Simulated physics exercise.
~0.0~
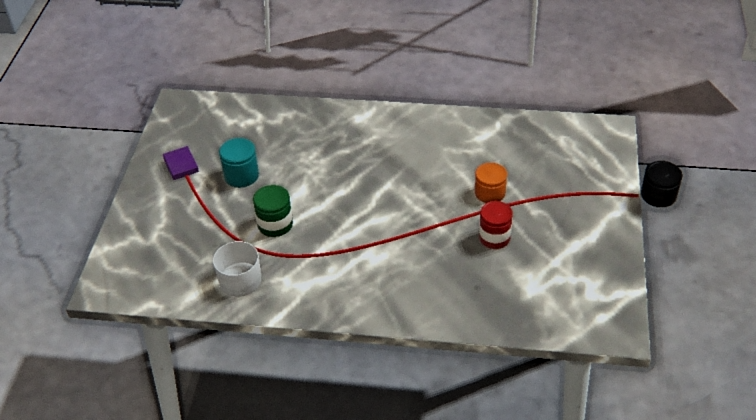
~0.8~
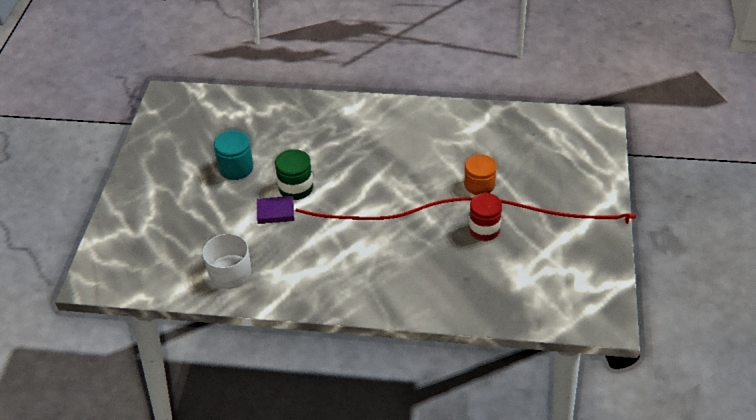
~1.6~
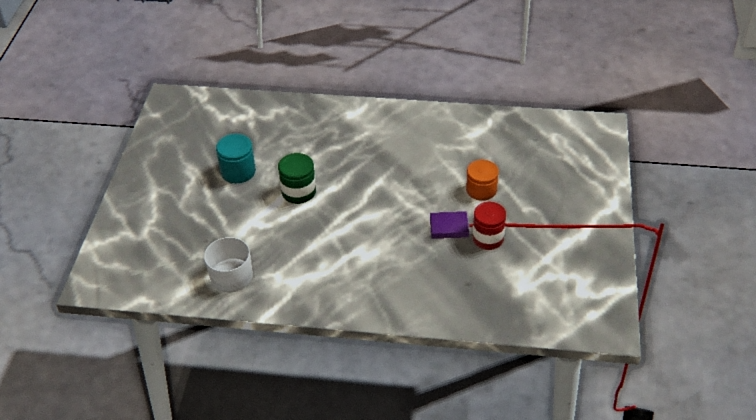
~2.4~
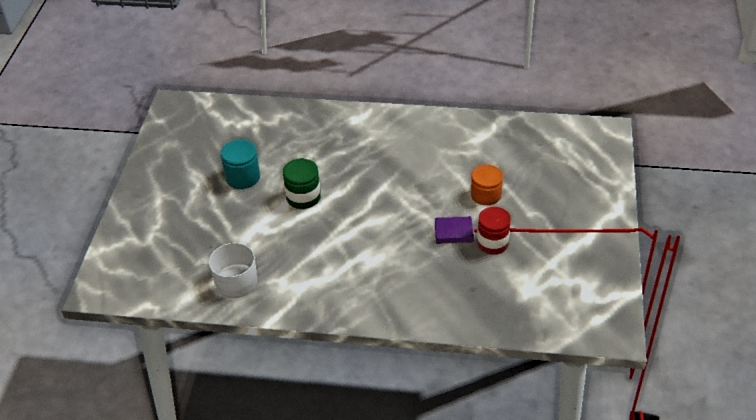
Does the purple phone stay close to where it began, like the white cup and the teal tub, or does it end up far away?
The purple phone ends up far from where it began, over to the right beside the red tin. The white cup and the teal tub hardly move.
